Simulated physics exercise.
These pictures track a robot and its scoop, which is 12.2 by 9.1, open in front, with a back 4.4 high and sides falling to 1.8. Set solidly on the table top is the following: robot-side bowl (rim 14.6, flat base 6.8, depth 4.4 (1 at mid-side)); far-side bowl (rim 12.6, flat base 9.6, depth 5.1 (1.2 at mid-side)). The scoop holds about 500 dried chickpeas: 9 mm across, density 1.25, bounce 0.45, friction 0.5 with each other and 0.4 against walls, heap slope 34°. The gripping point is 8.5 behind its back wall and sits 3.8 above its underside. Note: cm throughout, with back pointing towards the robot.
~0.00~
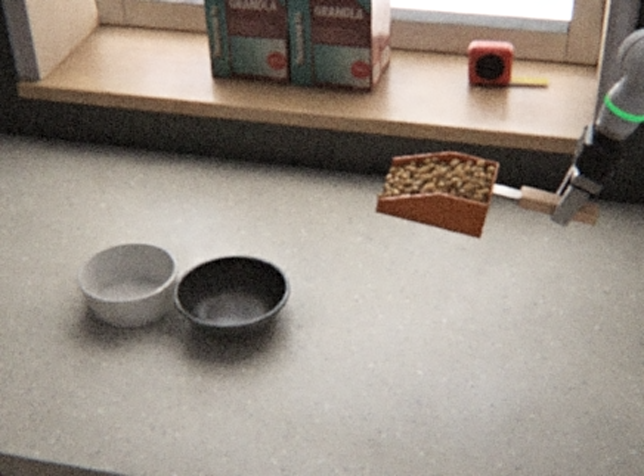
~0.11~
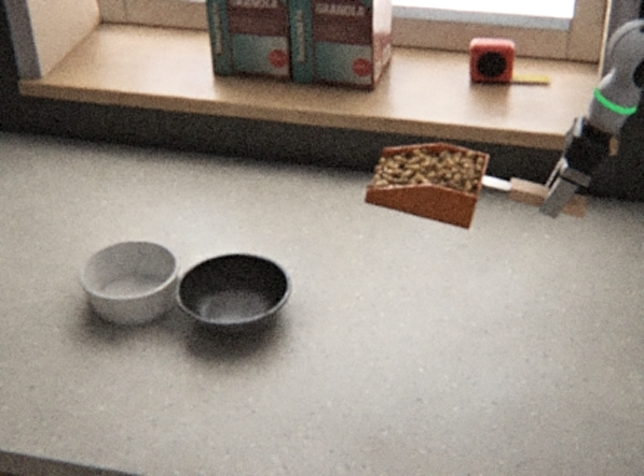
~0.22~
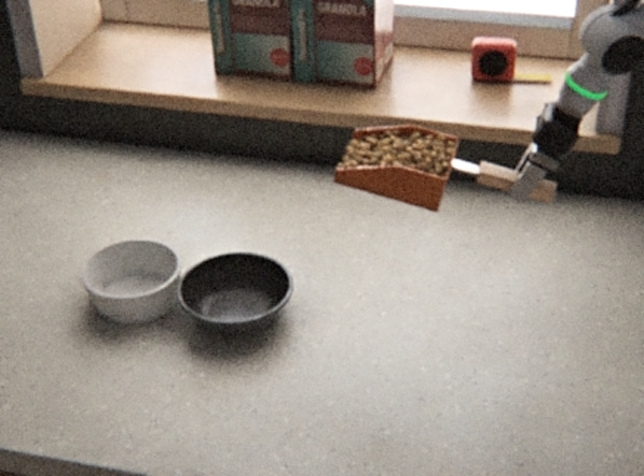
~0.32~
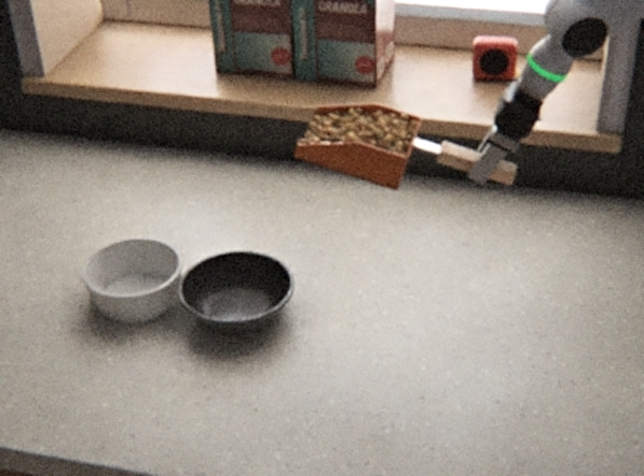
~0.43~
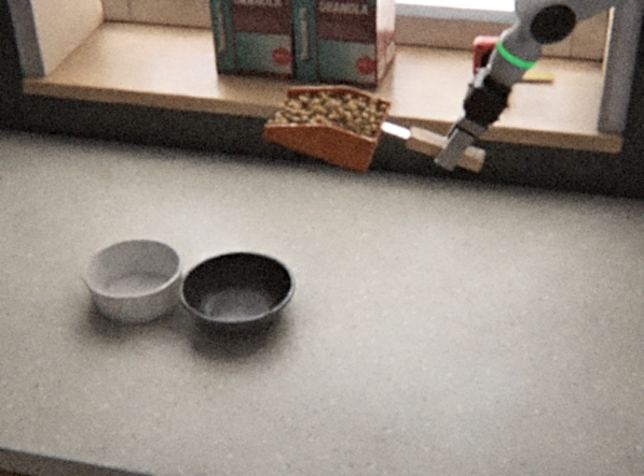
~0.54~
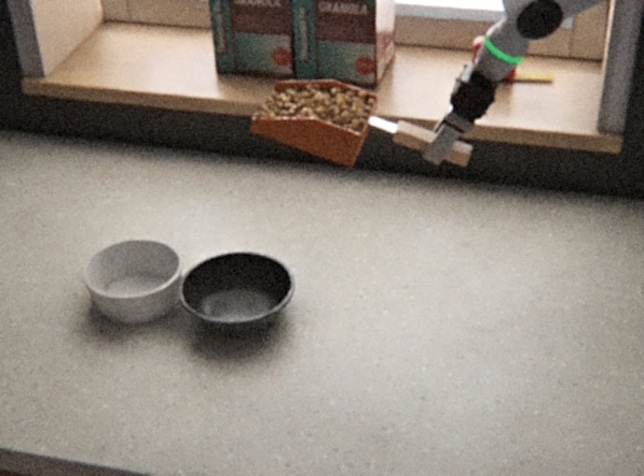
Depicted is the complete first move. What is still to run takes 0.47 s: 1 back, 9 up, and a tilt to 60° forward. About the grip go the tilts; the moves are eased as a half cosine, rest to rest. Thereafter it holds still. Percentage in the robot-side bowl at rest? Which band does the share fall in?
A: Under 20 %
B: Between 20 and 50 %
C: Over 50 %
(A) Under 20 %.
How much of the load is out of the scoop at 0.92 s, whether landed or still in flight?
Roughly 50 per cent by then.
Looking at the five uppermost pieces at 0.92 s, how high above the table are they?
Around 26 cm, I reckon.
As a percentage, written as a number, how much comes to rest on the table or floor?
I'd put it at about 100 per cent.
After 0.73 s, tilted 10° forward, highest piece 31 above the table; 501 on the scoop, 2 in flight or on a rim.
After 0.92 s, tilted 53° forward, highest piece 27 above the table; 254 on the scoop, 20 on the table or floor, 2 in the robot-side bowl, 227 in flight or on a rim.
After 1.21 s, tilted 60° forward, highest piece 4 above the table; 501 on the table or floor, 1 in the robot-side bowl, 1 in flight or on a rim.
After 2.26 s, tilted 60° forward, highest piece 2 above the table; 502 on the table or floor, 1 in the robot-side bowl.
In the end, 502 on the table or floor, 1 in the robot-side bowl. That is 0 % in the robot-side bowl.
